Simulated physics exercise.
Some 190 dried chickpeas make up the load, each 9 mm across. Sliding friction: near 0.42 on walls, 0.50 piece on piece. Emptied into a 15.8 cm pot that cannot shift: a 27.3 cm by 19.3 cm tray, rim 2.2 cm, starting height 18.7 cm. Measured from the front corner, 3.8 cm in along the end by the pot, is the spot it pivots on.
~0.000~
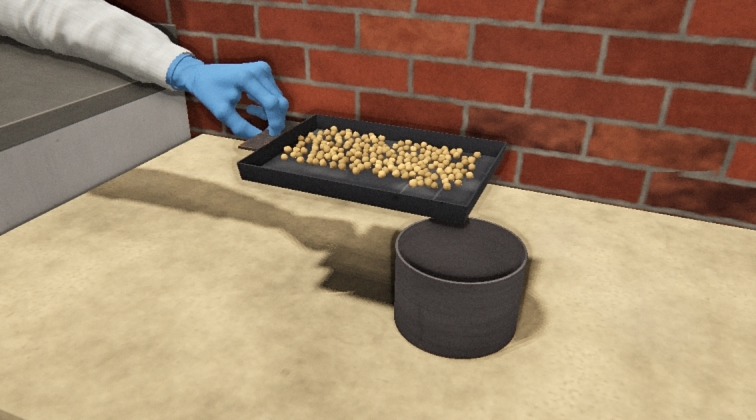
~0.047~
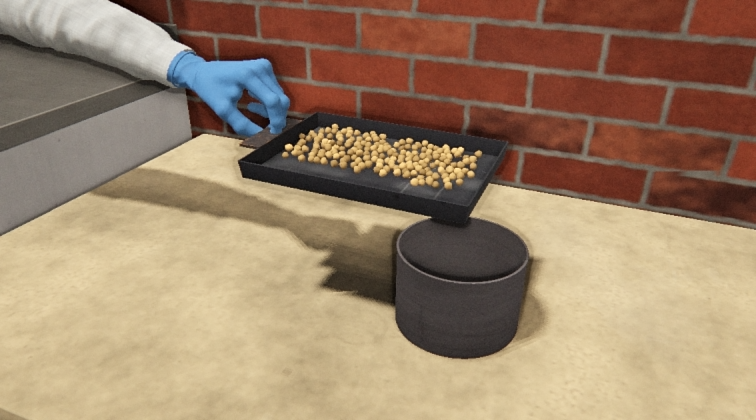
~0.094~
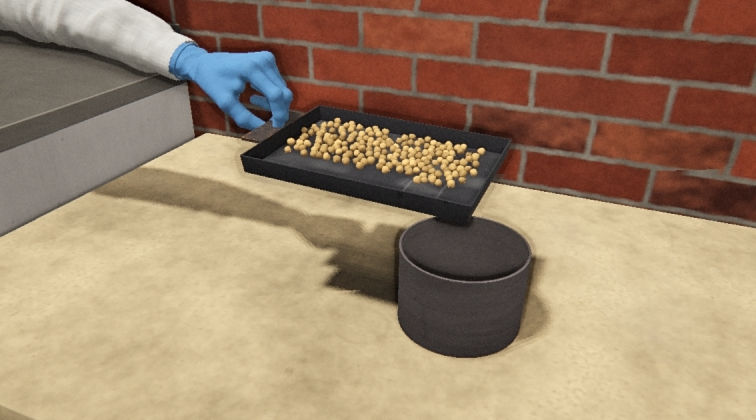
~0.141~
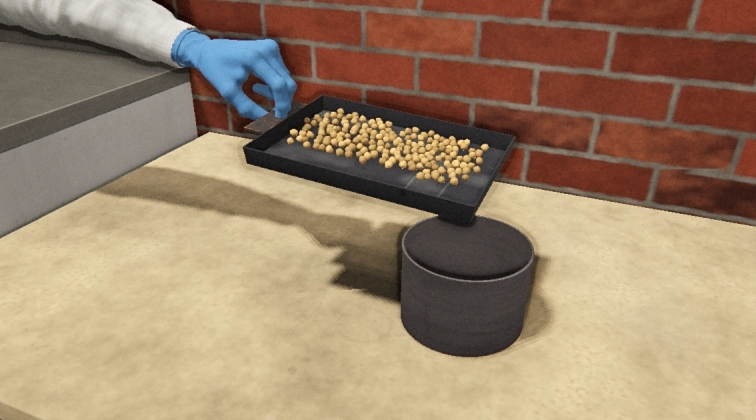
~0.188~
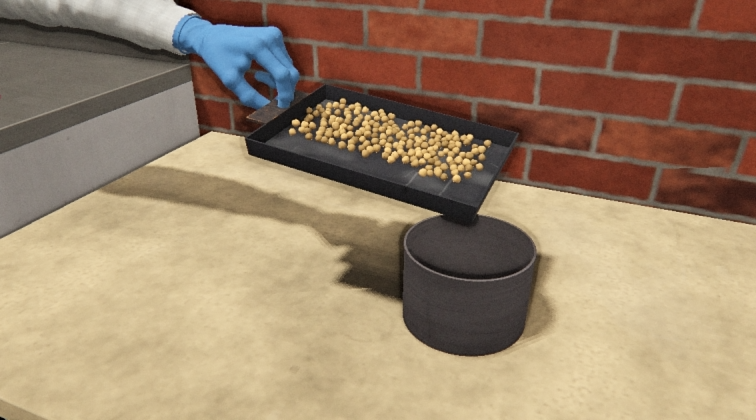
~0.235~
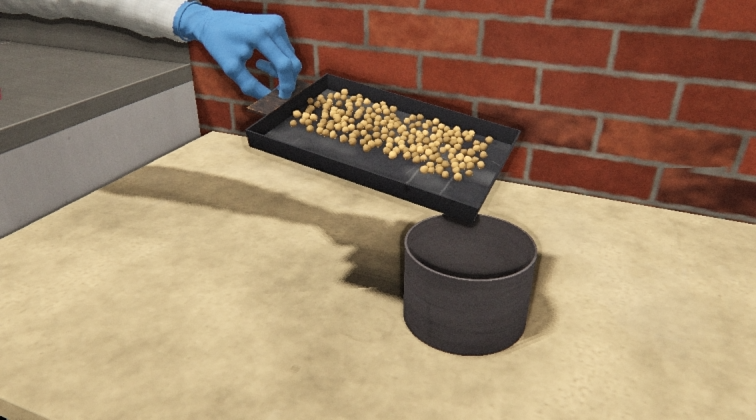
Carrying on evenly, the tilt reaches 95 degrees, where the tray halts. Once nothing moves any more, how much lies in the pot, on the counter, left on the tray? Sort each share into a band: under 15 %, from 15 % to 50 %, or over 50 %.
Pot: Under 15 %; counter: Over 50 %; tray: Under 15 %.
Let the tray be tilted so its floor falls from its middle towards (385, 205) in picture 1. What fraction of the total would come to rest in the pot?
0 %.
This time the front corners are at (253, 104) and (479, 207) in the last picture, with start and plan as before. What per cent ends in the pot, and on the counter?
Pot: 10, counter: 85.
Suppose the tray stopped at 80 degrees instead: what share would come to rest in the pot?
Around 0 %, I reckon.
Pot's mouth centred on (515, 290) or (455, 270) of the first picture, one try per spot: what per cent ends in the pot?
Try one: ~ 95 %; try two: ~ 65 %.
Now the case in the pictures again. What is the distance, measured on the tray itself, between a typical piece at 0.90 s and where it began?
By then it sits near 11 cm from where it began.
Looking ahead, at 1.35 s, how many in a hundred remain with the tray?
Some 90 per cent of the load.
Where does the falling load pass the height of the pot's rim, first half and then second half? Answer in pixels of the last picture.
I'd mark about (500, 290) for the first half, then (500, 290) for the second.
After 0.90 s, tilt 50 degrees; the tray holds 100 %, the pot 0 %.
Then, at 1.35 s, tilt 77 degrees; the tray holds 90 %, the pot 0 %.
After 1.87 s, tilt 95 degrees; the tray holds 35 %, the pot 0 %.
At rest (2.9 s), pot 0 %, counter 95 %, tray 5 %.
